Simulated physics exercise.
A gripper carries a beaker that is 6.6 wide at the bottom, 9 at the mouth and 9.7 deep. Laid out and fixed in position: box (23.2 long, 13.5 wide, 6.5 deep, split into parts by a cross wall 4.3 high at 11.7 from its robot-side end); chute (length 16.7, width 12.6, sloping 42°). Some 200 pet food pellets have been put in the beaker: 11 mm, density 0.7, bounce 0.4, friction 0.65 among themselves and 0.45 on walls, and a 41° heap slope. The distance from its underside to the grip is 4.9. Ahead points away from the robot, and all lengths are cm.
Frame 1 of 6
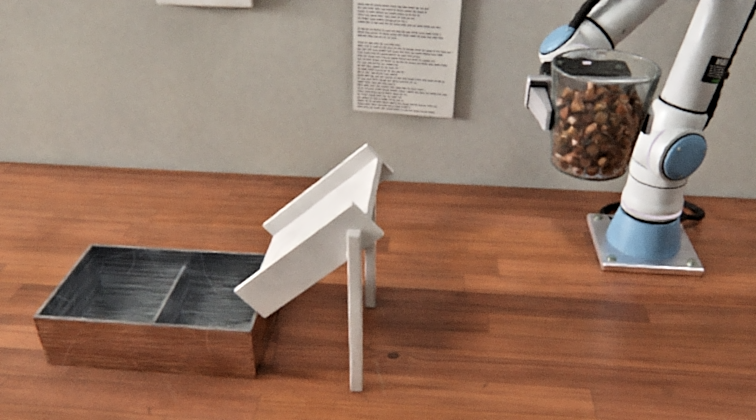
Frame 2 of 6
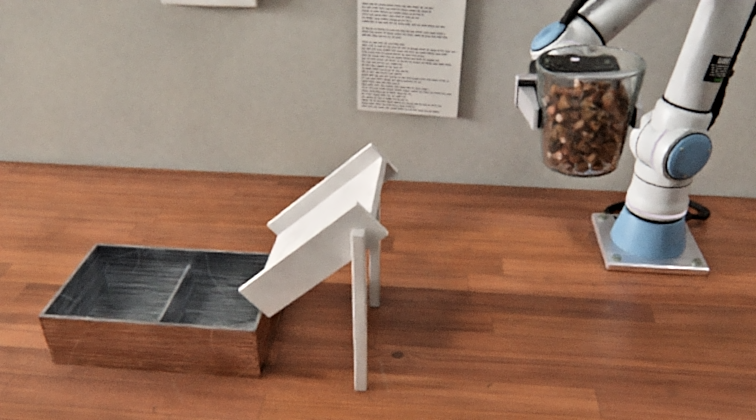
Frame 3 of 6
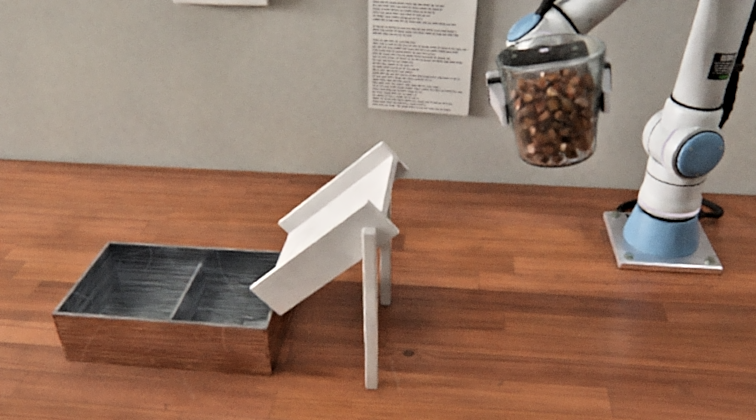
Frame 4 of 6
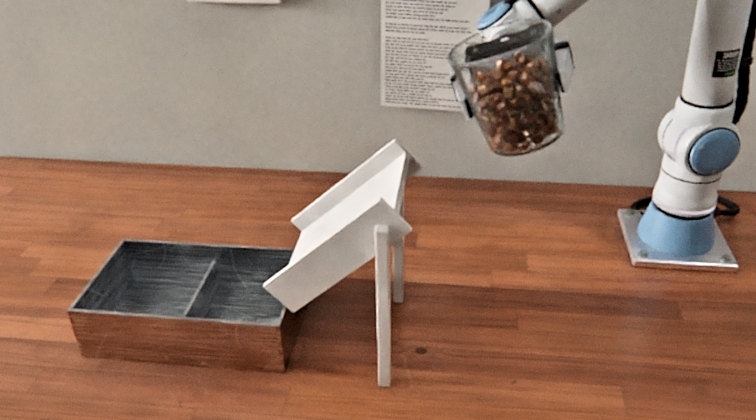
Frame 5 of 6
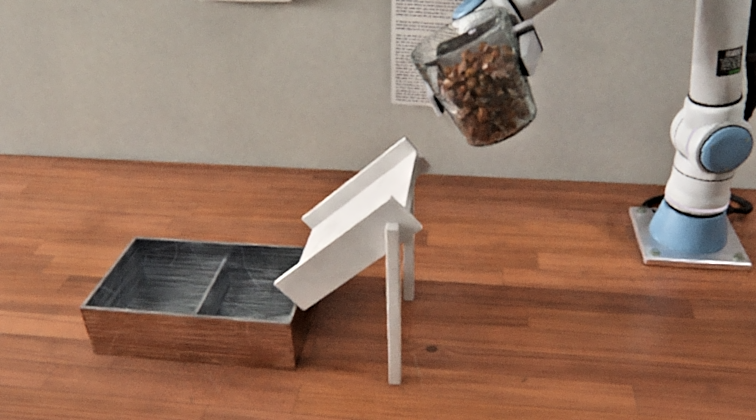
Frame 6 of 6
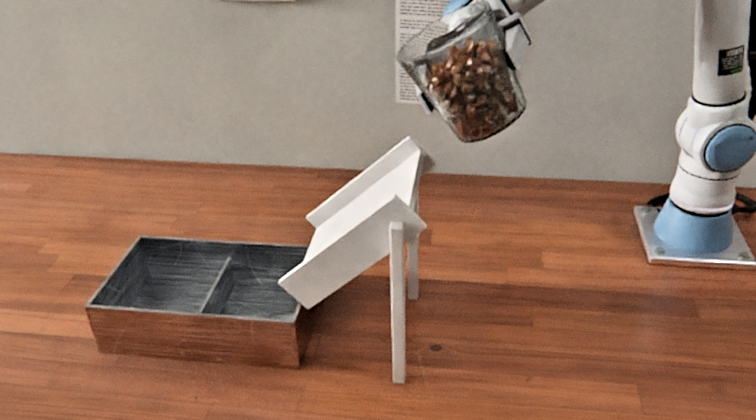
On a wooden tabletop, a robot arm carries a clear beaker of brown pellets leftward toward a white sloped chute beside a divided wooden box, gradually tilting the beaker while the pellets stay inside.
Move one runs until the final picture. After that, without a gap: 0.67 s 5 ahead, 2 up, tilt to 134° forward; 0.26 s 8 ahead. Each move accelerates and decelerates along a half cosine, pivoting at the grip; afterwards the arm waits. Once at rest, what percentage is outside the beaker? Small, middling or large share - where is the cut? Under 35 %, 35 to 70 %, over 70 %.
Large.
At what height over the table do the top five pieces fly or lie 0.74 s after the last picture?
They are some 28 centimetres up.
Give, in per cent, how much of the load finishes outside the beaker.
The share comes to around 100 per cent.
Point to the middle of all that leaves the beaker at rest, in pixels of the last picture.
Centre estimate: Around (243, 311).
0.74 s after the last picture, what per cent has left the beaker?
Around 90 percent at that moment.
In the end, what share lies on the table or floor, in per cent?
The share is near 0 per cent.
Then, 0.37 s on, tilted 91° forward, highest piece 36 above the table; 197 in the beaker.
Then, 0.74 s on, tilted 134° forward, highest piece 29 above the table; 75 in the robot-side part, 16 in the beaker, 106 on the chute or in flight.
Then, 1.13 s on, tilted 134° forward, highest piece 4 above the table; 196 in the robot-side part, 1 in the far-side part.
Then, 2.18 s on, tilted 134° forward, highest piece 4 above the table; 196 in the robot-side part, 1 in the far-side part.
In the end, 196 in the robot-side part, 1 in the far-side part. That is 100 % outside the beaker.
